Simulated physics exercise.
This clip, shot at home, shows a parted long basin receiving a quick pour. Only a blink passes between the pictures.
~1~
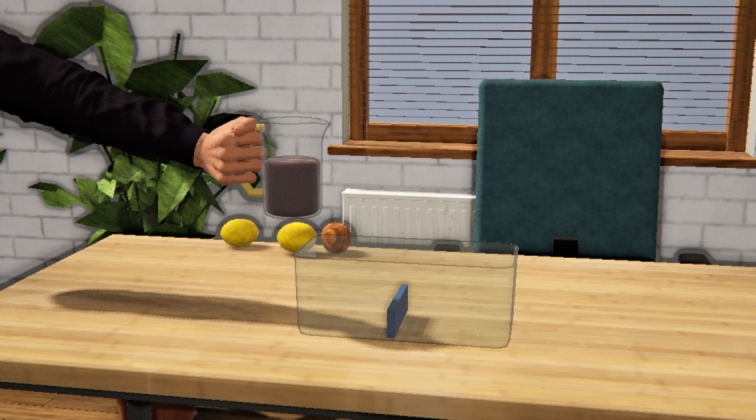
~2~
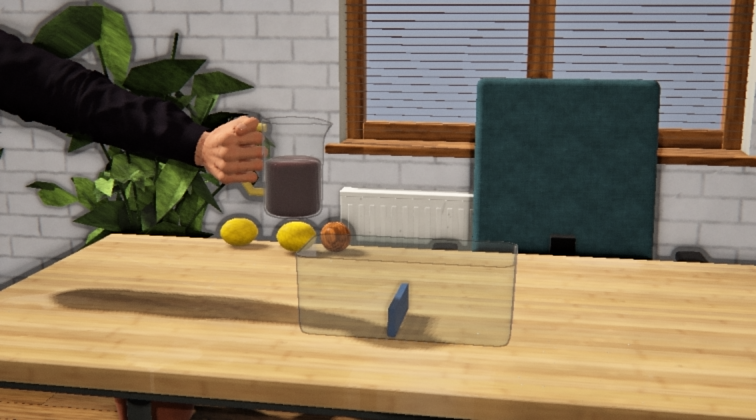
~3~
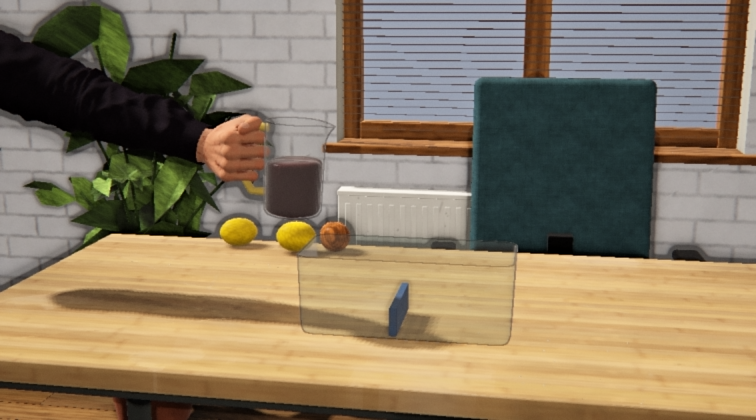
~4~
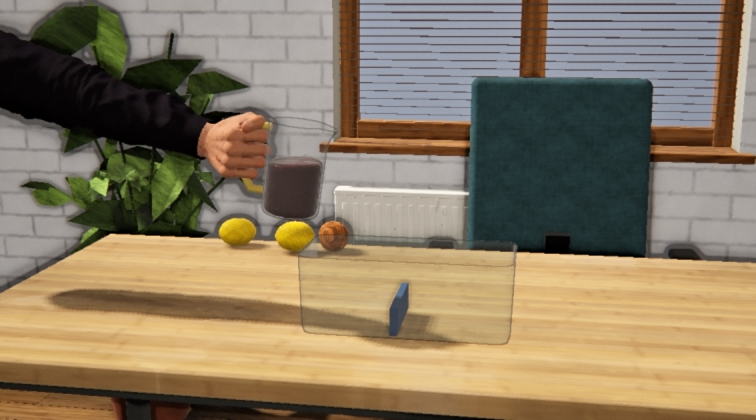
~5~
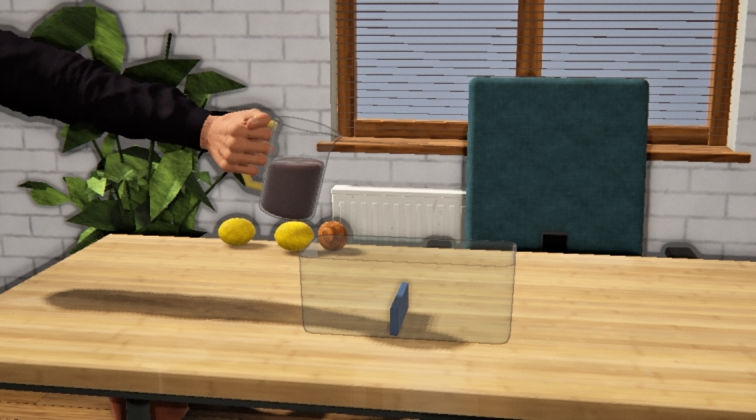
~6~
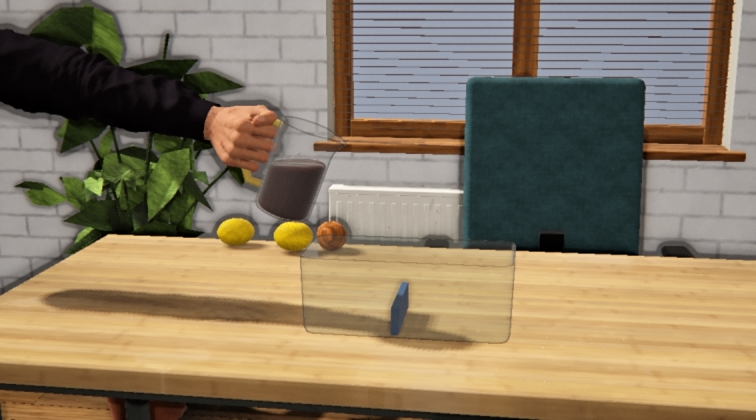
An arm in a black sleeve reaches in from the left over a pale wooden table, seen from the front and slightly above. Its hand grips a clear jug of dark wine above two yellow lemons, a round brown-orange fruit and a clear basin with a small blue divider, before a teal chair, window and plant. The hand gradually tilts the jug rightward while the camera drifts slightly.
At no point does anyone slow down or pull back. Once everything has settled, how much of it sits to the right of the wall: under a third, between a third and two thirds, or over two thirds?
Under a third.
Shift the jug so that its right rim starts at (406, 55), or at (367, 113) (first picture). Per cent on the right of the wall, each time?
85 % and 95 %.
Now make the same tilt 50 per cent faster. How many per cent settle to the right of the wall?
Close to 5 per cent.
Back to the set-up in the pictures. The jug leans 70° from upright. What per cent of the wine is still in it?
About 95 %.
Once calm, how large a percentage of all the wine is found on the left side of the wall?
That works out near 95 in every hundred.
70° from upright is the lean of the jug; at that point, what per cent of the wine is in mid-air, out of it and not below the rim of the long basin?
Around 5 in a hundred.
A moment on, the jug is tipped part way and 97 per cent is still to pour, 0 is left of the wall and 0 right of it.
Next, the jug is tipped right over and 42 per cent is still to pour, 40 is left of the wall and 0 right of it.
Then the jug is tipped right over and 2 per cent is still to pour, 90 is left of the wall and 3 right of it.
Later the jug is tipped right over and 0 per cent is still to pour, 95 is left of the wall and 4 right of it.
At rest 95 per cent lies left of the wall, 4 right of it and 1 outside.
